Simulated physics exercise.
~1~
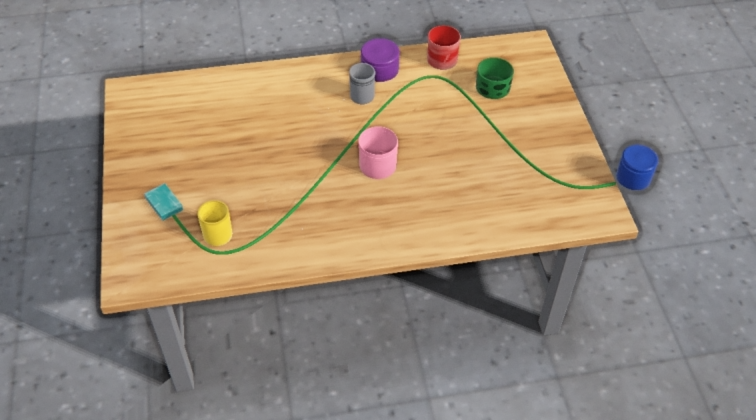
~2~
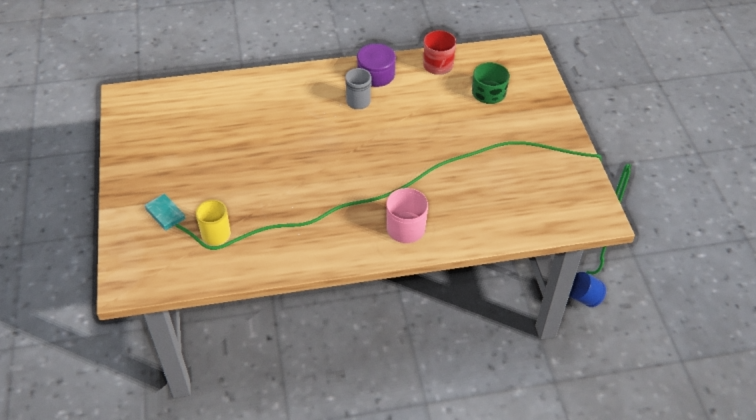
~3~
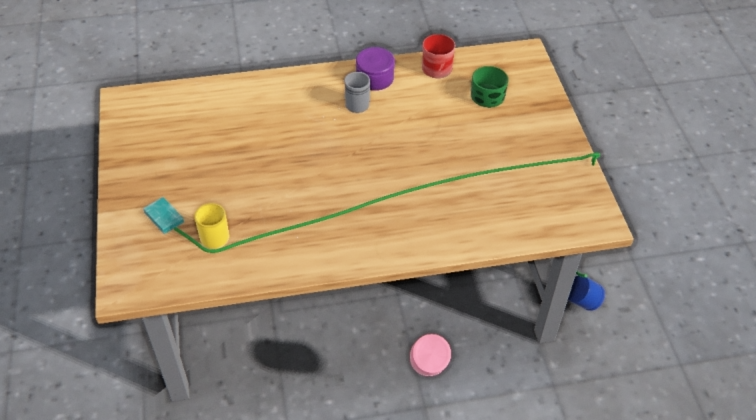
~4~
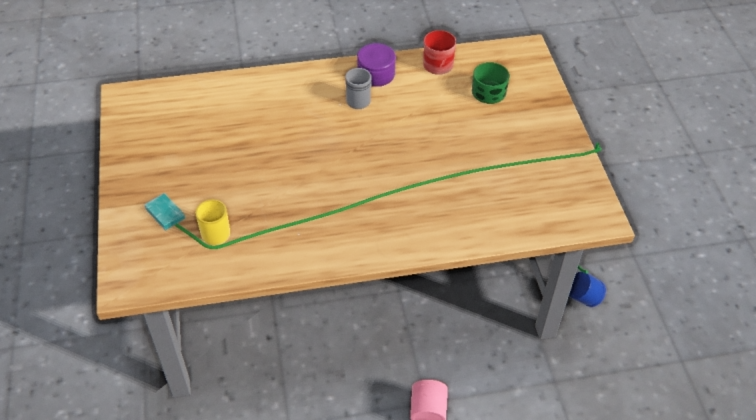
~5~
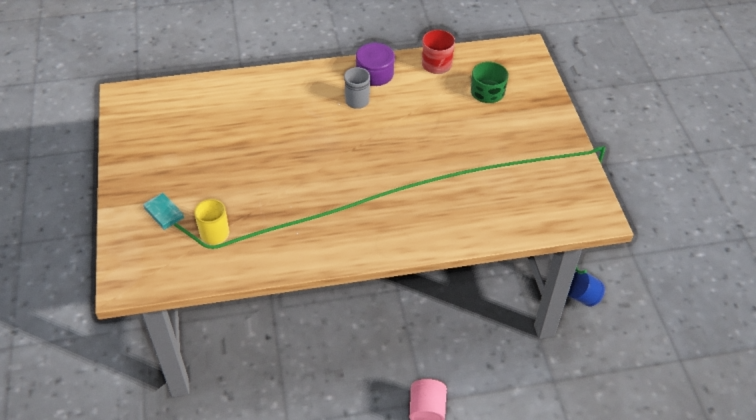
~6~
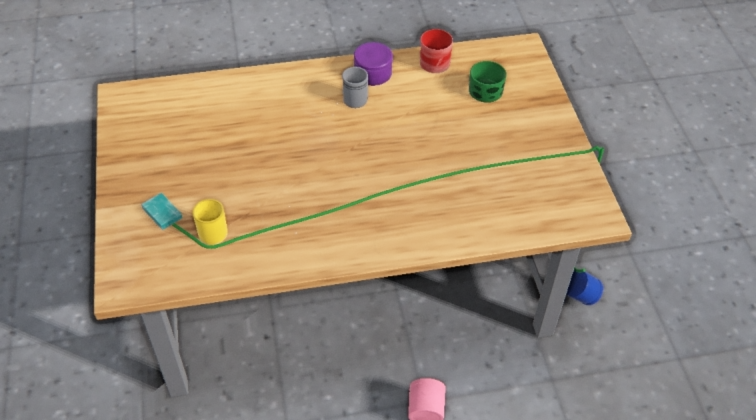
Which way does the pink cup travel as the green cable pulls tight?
The pink cup travels down the view, going over the front edge of the table and ending on the floor.
